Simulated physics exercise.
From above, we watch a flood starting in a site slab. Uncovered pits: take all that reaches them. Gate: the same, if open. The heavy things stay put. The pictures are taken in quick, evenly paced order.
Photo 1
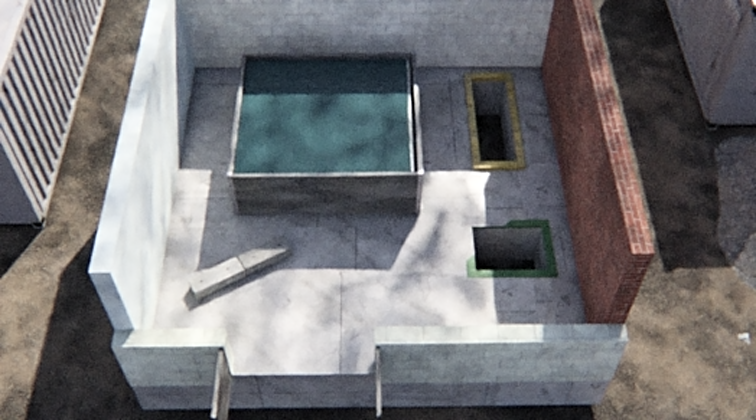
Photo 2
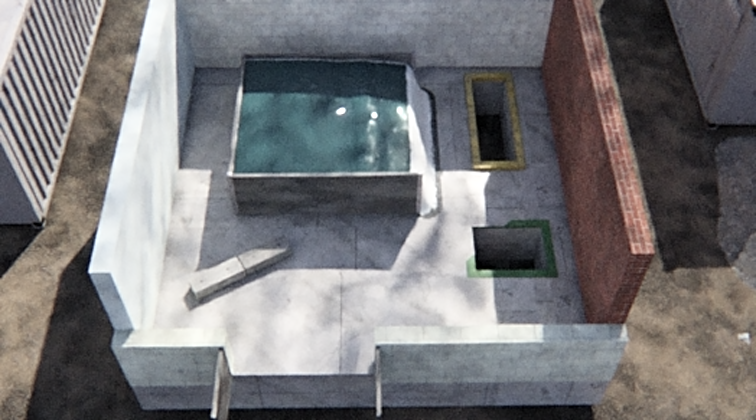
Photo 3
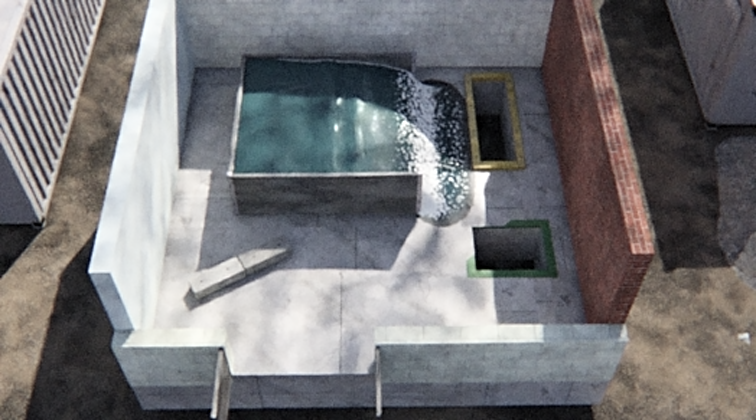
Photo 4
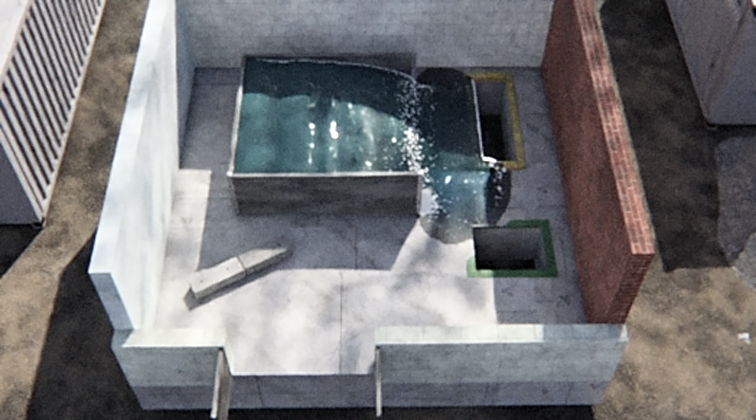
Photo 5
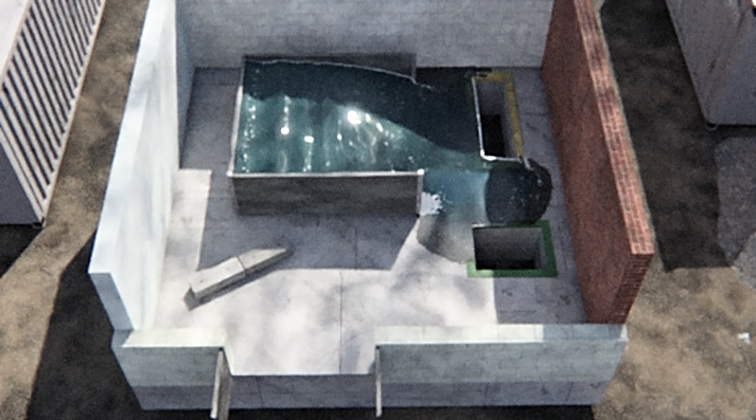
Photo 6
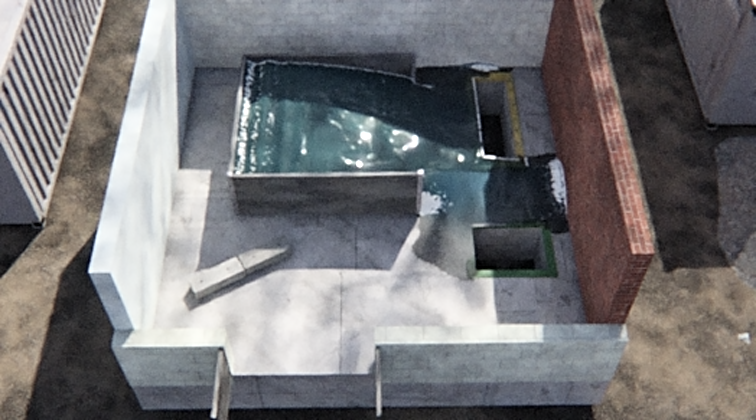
In a walled concrete yard seen from above, water bursts from the right side of a raised rectangular tank, spreads across the slab around two open pits, and reaches the red brick wall on the right.
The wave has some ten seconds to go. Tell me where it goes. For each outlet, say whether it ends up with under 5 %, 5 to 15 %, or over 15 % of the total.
By the end, the gate has received under 5 %, the green pit has received more than 15 %, the yellow pit has received more than 15 %.
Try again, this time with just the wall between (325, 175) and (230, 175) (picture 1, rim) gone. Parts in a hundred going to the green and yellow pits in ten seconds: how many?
Shares: Green at 15 percent, yellow at 4 percent.
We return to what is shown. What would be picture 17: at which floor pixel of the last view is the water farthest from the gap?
The wet point farthest out is around (584, 355).
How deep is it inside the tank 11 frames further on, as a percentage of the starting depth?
Roughly 36 per cent.
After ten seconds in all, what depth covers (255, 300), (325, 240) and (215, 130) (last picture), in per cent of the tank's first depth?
The depth comes out near 4, 2 and 2 per cent.
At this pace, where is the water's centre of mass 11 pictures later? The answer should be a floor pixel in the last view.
I'd point to (399, 156).
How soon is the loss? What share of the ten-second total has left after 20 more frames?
Around 70 percent.
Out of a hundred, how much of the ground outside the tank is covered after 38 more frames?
Near 75 in a hundred.
A moment on, water covers 30 % of the floor; the gate 0 %, the green pit 3 %, the yellow pit 16 %.
Next, water covers 35 % of the floor; the gate 0 %, the green pit 7 %, the yellow pit 30 %.
Then, water covers 50 % of the floor; the gate 0 %, the green pit 13 %, the yellow pit 44 %.
Later, water covers 75 % of the floor; the gate 0 %, the green pit 19 %, the yellow pit 54 %.
In the end, water covers 85 % of the floor; the gate 1 %, the green pit 24 %, the yellow pit 57 %.
